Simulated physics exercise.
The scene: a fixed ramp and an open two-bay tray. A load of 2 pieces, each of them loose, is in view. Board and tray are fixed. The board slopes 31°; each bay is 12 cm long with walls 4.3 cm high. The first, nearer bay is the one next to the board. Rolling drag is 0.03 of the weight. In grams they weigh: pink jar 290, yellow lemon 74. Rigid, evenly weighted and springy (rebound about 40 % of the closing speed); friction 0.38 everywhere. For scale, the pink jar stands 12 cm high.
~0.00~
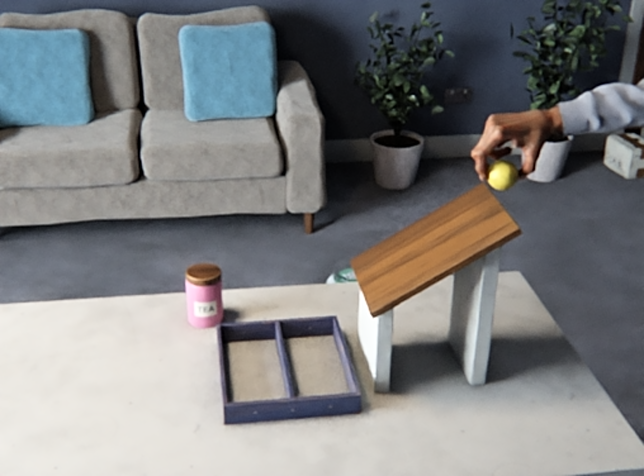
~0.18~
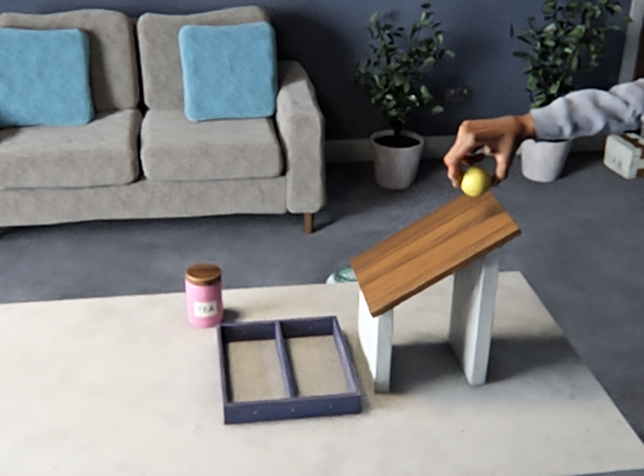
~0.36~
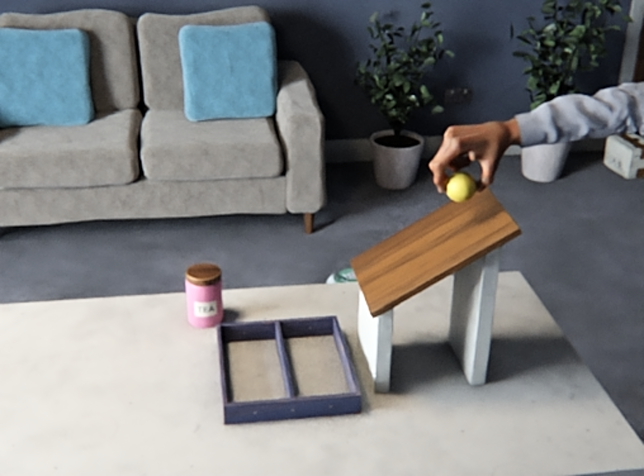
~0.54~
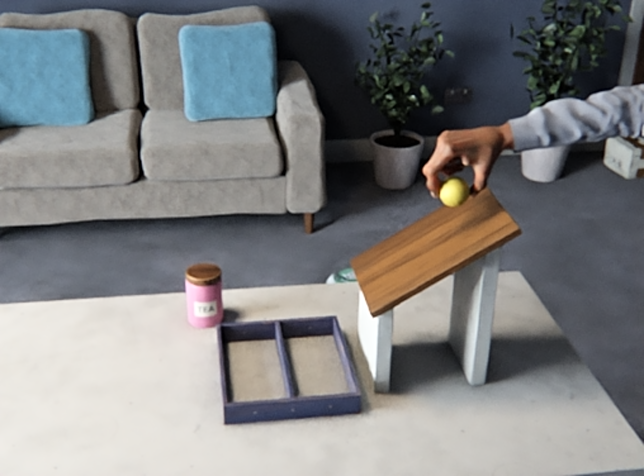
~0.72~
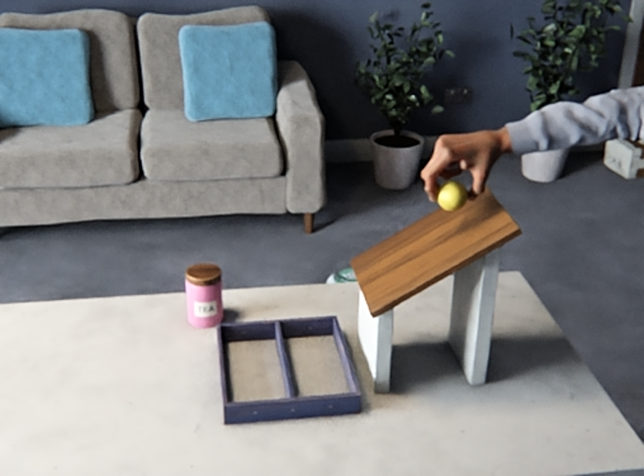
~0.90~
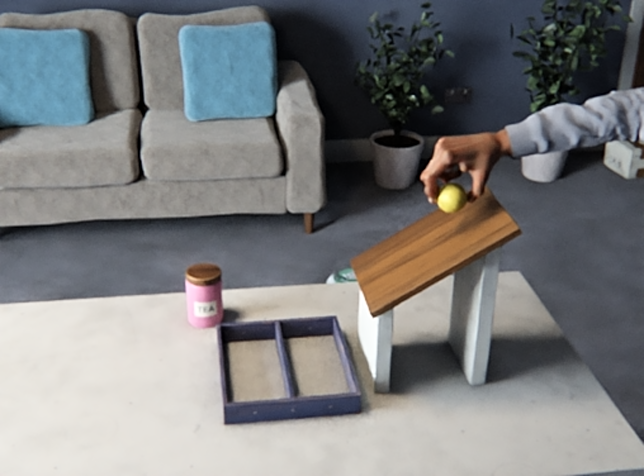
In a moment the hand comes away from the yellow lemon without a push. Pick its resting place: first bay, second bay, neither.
The answer: Outside the tray.
After 1.30 s, yellow lemon near (379, 260).
After 1.50 s, yellow lemon near (268, 342).
After 1.70 s, it is outside the bays; yellow lemon near (160, 369).
After 1.90 s, it is outside the bays; yellow lemon near (53, 382).
In the end (2.0 s), it is outside the bays; pink jar under 4 cm from the start.
